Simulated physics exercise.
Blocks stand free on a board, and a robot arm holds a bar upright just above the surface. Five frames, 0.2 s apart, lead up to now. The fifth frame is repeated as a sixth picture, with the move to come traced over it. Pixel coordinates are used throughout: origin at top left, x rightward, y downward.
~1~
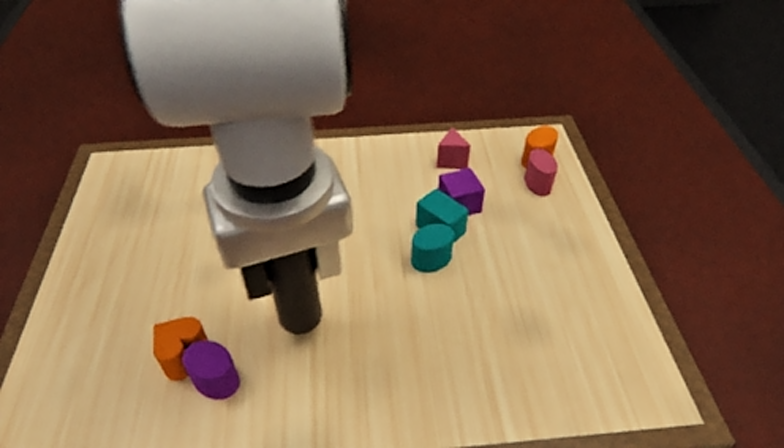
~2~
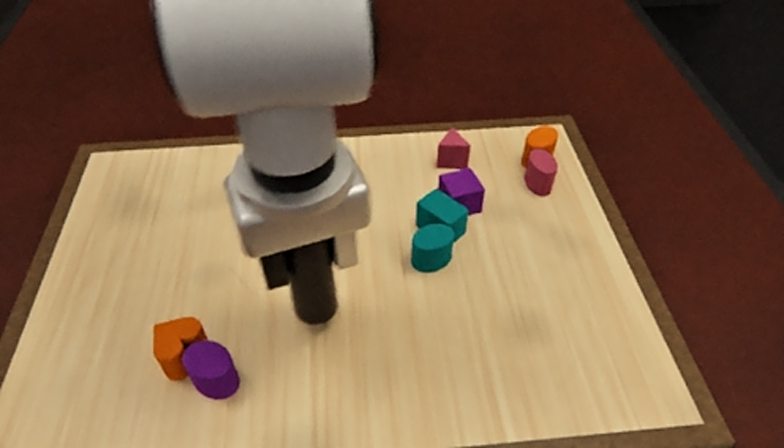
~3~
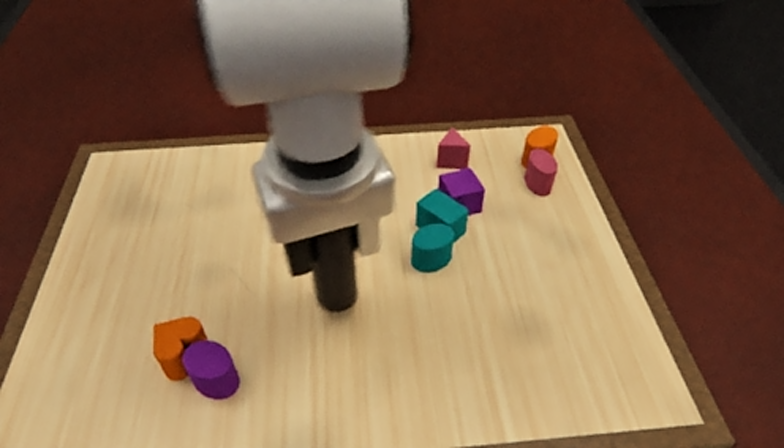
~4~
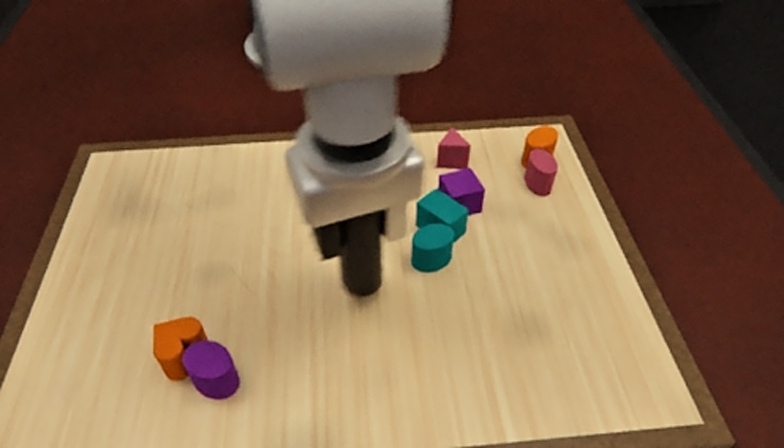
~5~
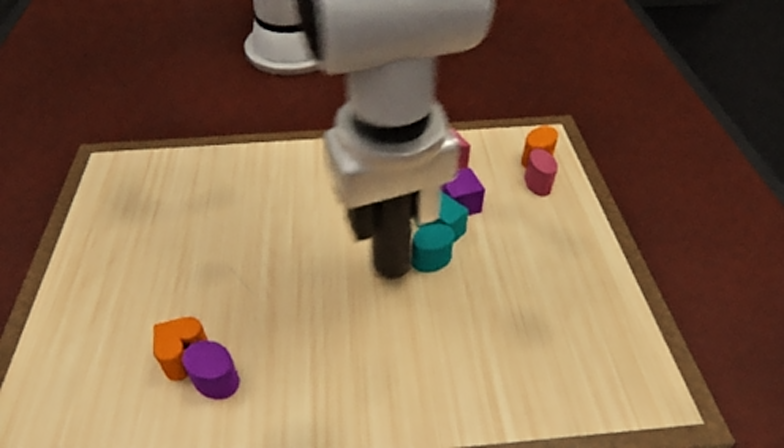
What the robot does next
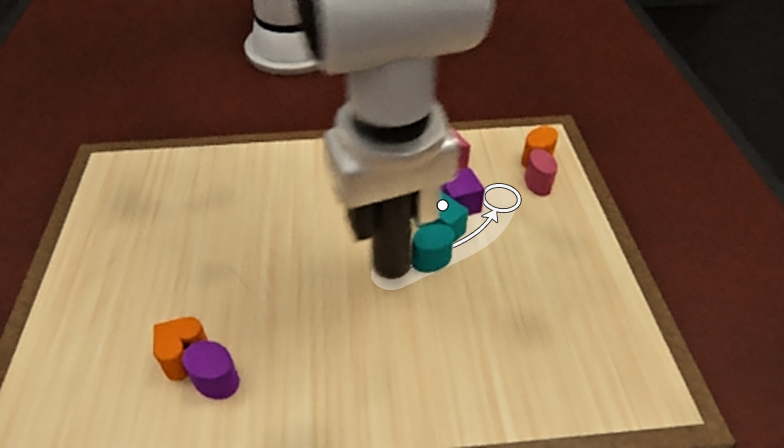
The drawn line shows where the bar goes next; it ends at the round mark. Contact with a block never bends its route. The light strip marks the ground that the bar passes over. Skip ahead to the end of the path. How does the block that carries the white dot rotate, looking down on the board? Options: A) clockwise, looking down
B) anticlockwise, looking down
B
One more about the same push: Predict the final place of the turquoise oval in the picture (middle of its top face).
It should be at about (519, 222).
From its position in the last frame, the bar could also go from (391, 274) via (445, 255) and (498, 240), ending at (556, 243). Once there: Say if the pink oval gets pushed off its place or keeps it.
It keeps its spot.
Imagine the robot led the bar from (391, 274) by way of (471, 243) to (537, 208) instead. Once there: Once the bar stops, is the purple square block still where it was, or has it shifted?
That block is shifted.
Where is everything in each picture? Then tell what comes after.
In the first picture, bar tip at (301, 317); block tops, turquoise oval at (433, 236); turquoise oblong at (443, 205); pink triangular piece at (454, 139); purple square block at (462, 181).
In the second picture, bar at (316, 308); blocks unchanged.
In the third picture, bar at (337, 296); blocks unchanged.
In the fourth picture, bar at (362, 281); blocks unchanged.
In the fifth picture, bar at (391, 264); turquoise oval at (433, 236); turquoise oblong at (443, 205); pink triangular piece partly hidden; purple square block at (462, 181).
Path on the board, from (391, 274) via (439, 252) and (480, 229), ending at (501, 198); the dot is on the turquoise oblong.
What follows on the original path. One third of the way, bar at (440, 243); turquoise oval at (484, 228), turned 40° clockwise; turquoise oblong at (452, 204), turned 40° anticlockwise; purple square block at (463, 178).
Two thirds of the way, bar at (482, 219); turquoise oval at (518, 222), turned 115° clockwise; turquoise oblong at (469, 183), turned 70° anticlockwise; purple square block at (466, 160).
At the end, bar at (503, 188); turquoise oval at (519, 222), turned 120° clockwise; turquoise oblong at (479, 160), turned 95° anticlockwise; pink triangular piece at (441, 128), turned 50° anticlockwise; purple square block at (462, 140), turned 30° anticlockwise.
